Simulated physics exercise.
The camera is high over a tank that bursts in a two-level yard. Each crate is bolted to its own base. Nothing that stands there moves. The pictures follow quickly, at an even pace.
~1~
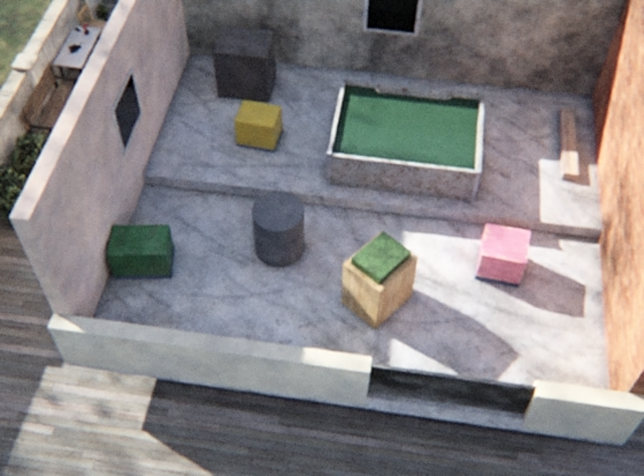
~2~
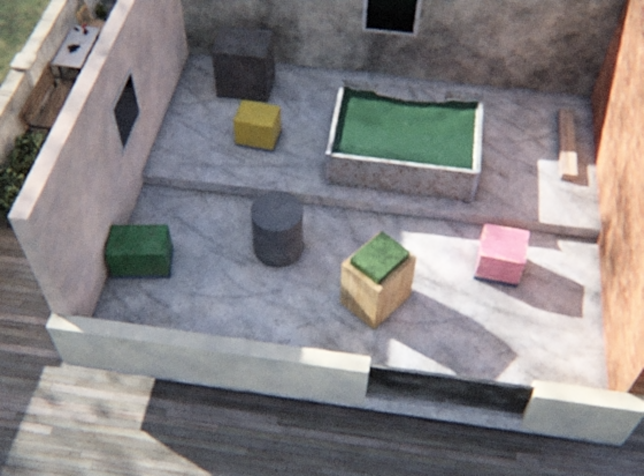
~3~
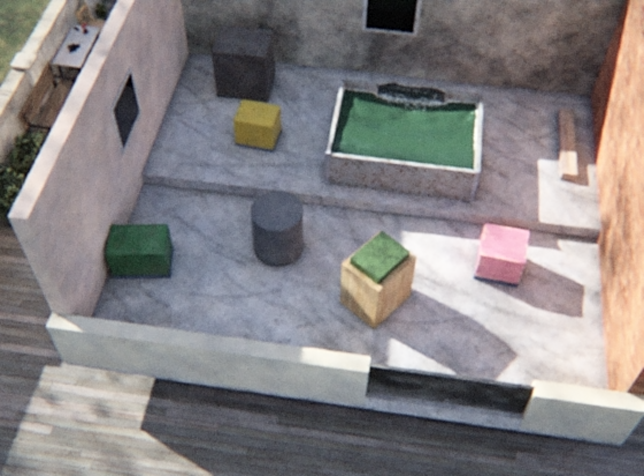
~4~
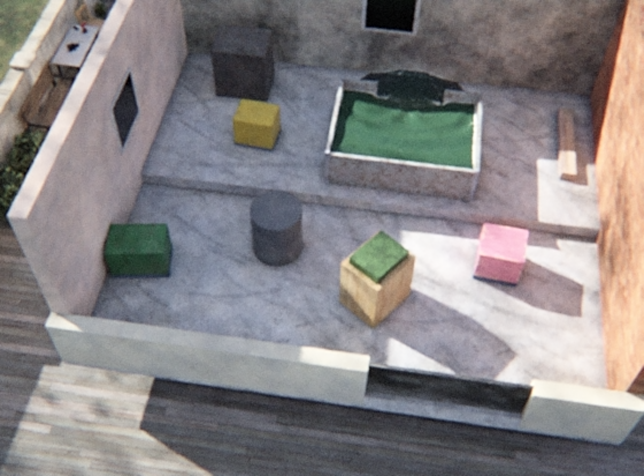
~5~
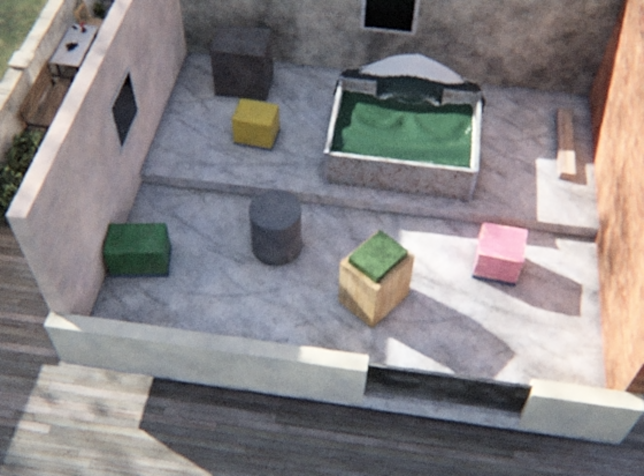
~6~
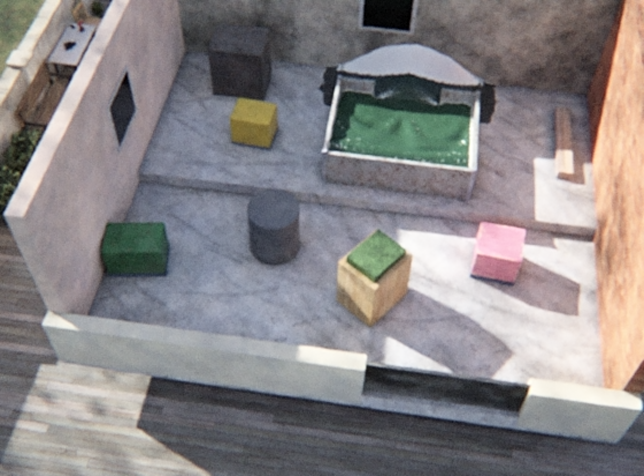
Green water in an open tank ripples, then pours out over its far side.
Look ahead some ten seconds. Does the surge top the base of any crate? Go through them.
In the end: The green crate is soaked; the pink crate is soaked; the yellow crate is soaked.
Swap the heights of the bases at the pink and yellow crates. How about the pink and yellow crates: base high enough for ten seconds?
Pink crate takes water; yellow crate is wetted.
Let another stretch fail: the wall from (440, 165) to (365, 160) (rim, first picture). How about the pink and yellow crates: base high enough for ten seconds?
The pink crate takes water; the yellow crate keeps dry.
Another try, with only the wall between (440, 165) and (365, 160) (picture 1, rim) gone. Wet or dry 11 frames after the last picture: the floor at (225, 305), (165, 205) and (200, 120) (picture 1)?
In that order: Covered, free of water, dry.
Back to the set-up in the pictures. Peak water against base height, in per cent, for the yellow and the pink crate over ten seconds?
In turn 470 and 130 per cent.
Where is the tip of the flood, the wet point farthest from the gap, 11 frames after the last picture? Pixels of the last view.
At about (185, 54).
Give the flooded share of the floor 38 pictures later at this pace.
Near 75 in a hundred.
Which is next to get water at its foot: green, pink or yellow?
It is the crate marked yellow.
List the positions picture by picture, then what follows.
In the first frame, still water in the open tank at (408, 127).
In the second frame, water pours out on the open tank's far side and has run to a hidden place.
In the third frame, water pours out on the open tank's far side and has run to a hidden place.
In the fourth frame, the front is at (377, 73), out from the gap on the open tank's far side.
In the fifth frame, water pours out on the open tank's far side and has run to (475, 83).
In the sixth frame, the front is at (492, 85), out from the gap on the open tank's far side.
A moment on, water covers 15 % of the floor; the green crate not reached, the pink crate not reached, the yellow crate not reached.
Next, water covers 25 % of the floor; the green crate not reached, the pink crate not reached, the yellow crate water round its plinth.
Then, water covers 40 % of the floor; the green crate not reached, the pink crate water round its plinth, the yellow crate water round its plinth.
Later, water covers 75 % of the floor; the green crate water round its plinth, the pink crate water round its plinth, the yellow crate water round its plinth.
In the end, water covers 95 % of the floor; the green crate was topped, the pink crate was topped, the yellow crate was topped.
